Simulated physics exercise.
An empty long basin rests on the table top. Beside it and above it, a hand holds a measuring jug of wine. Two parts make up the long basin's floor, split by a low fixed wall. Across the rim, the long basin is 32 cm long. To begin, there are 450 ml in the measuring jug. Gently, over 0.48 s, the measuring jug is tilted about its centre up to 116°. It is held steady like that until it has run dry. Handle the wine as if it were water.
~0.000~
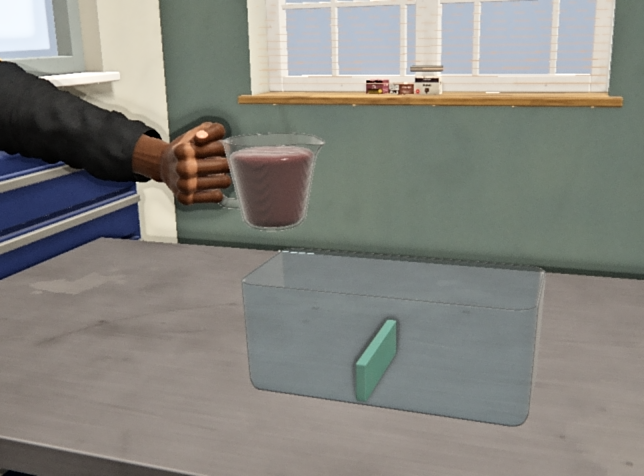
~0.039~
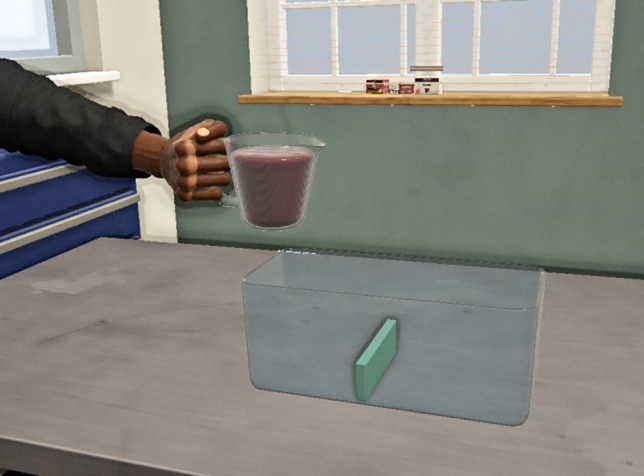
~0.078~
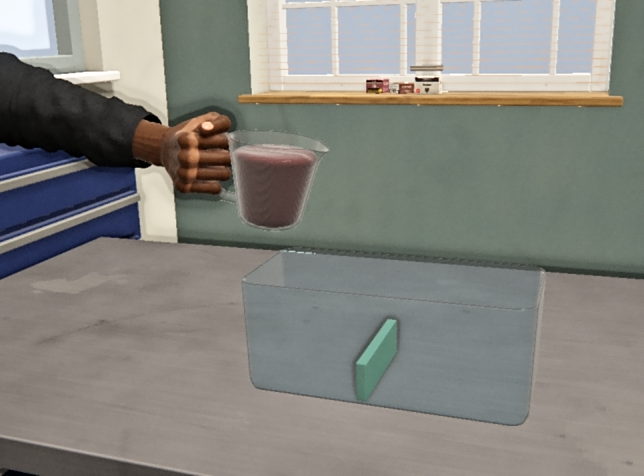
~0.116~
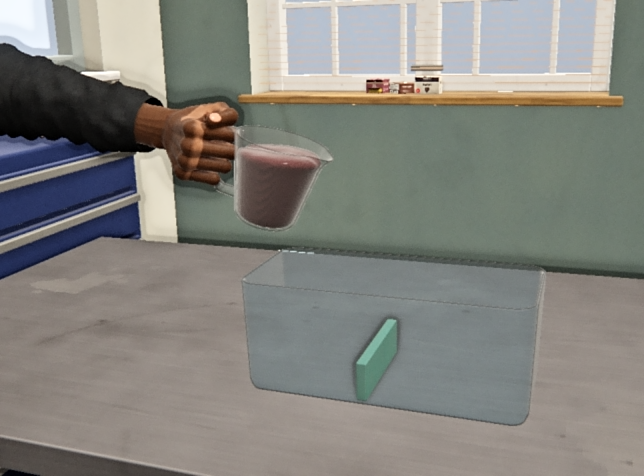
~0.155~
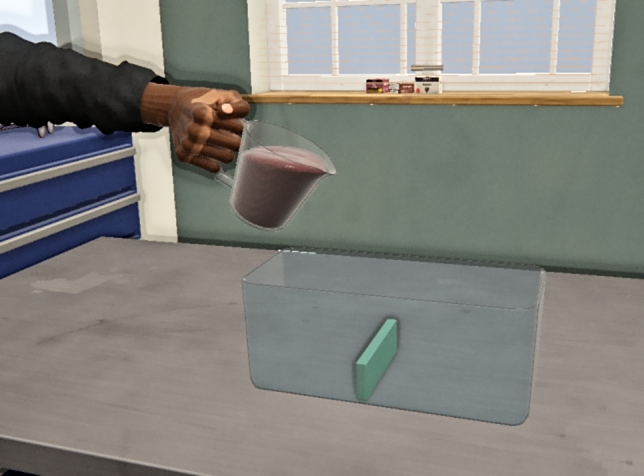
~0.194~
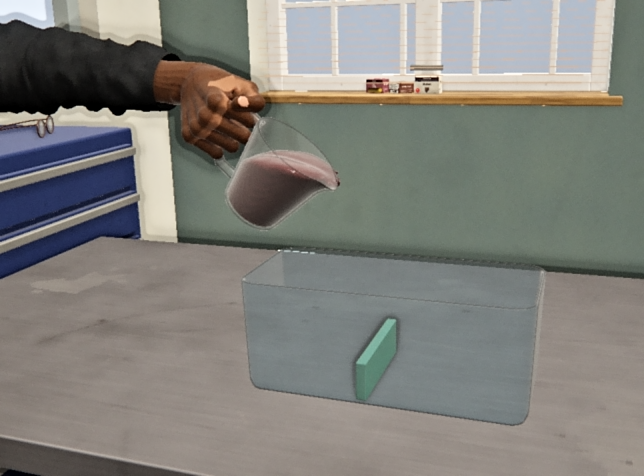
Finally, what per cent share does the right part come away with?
Roughly 24 per cent.
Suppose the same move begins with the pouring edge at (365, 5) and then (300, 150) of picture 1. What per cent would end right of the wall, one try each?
The first try gives around 80 percent, the second around 10 percent.
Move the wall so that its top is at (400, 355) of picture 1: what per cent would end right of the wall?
That would be about 15 in a hundred, I'd say.
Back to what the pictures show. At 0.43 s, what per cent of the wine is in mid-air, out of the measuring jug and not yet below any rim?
18 %.
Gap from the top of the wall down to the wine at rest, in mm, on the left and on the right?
Left 26 mm, right 40 mm.
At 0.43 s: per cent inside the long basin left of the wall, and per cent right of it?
About 40 left, 18 right.
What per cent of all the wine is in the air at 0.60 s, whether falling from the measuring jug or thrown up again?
Estimated airborne part: Roughly 3 per cent.
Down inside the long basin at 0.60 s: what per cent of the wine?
That comes to about 96 percent.
After 0.43 s the tilt is 113° and 26 per cent is still to pour, 39 is left of the wall and 17 right of it.
After 0.60 s the tilt is 116° and 1 per cent is still to pour, 77 is left of the wall and 20 right of it.
After 0.78 s the tilt is 116° and 0 per cent is still to pour, 74 is left of the wall and 24 right of it.
After 0.98 s the tilt is 116° and 0 per cent is still to pour, 75 is left of the wall and 24 right of it.
In the end 75 per cent lies left of the wall, 24 right of it and 1 outside.
